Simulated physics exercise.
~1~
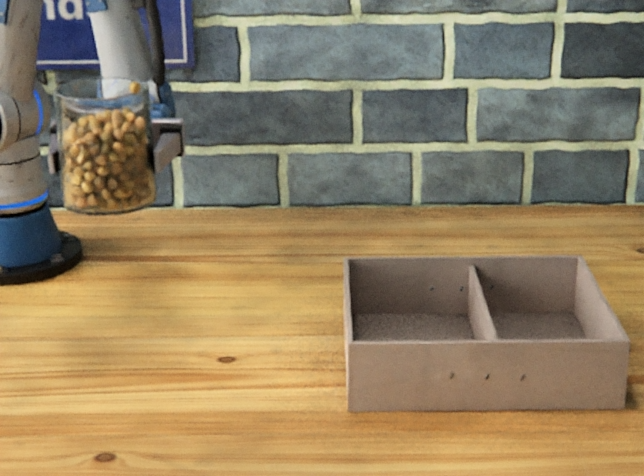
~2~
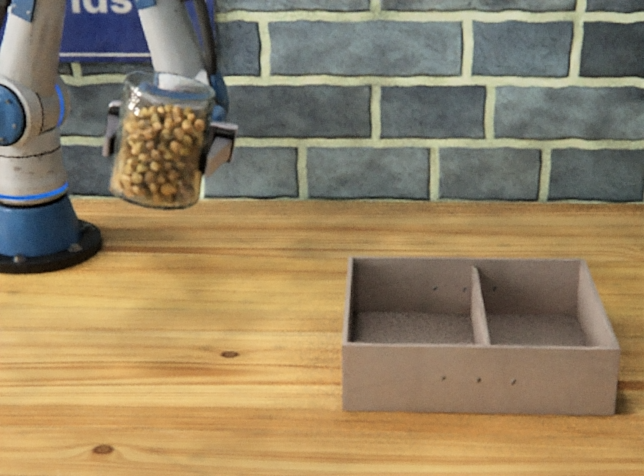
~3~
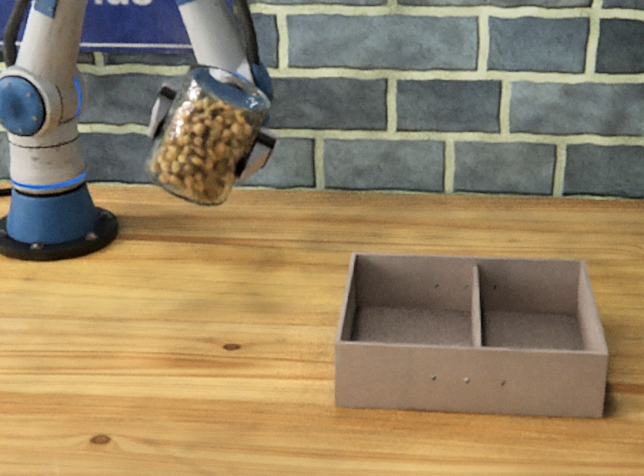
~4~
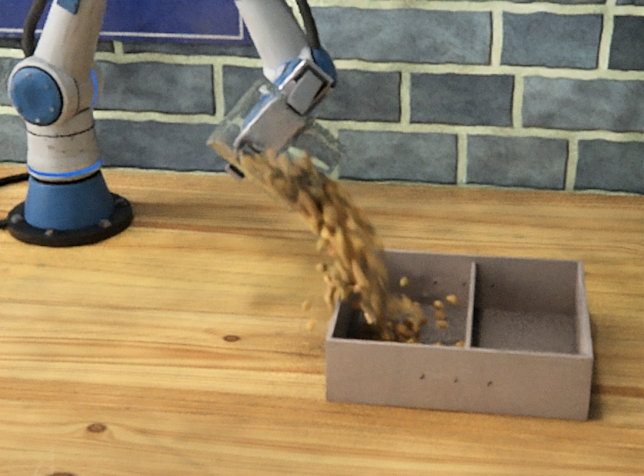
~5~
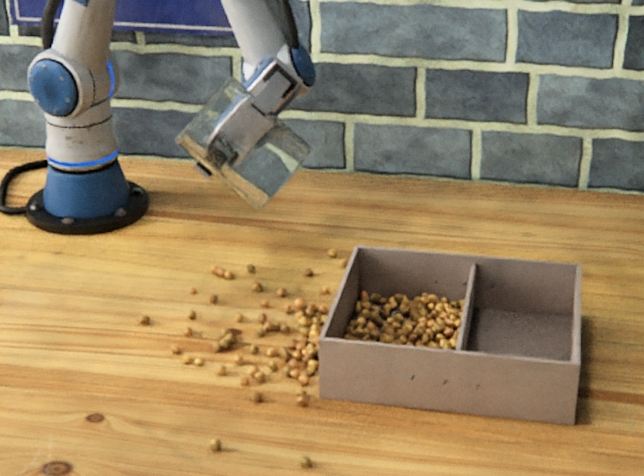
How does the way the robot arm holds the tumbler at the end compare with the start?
At the start the arm holds the tumbler upright, full of chickpeas. By the end it is tipped over, upside down with its mouth pointing downwards.
Robot arm tipping a tumbler of chickpeas towards a divided box, many landing in its left part, others scattering across the table.
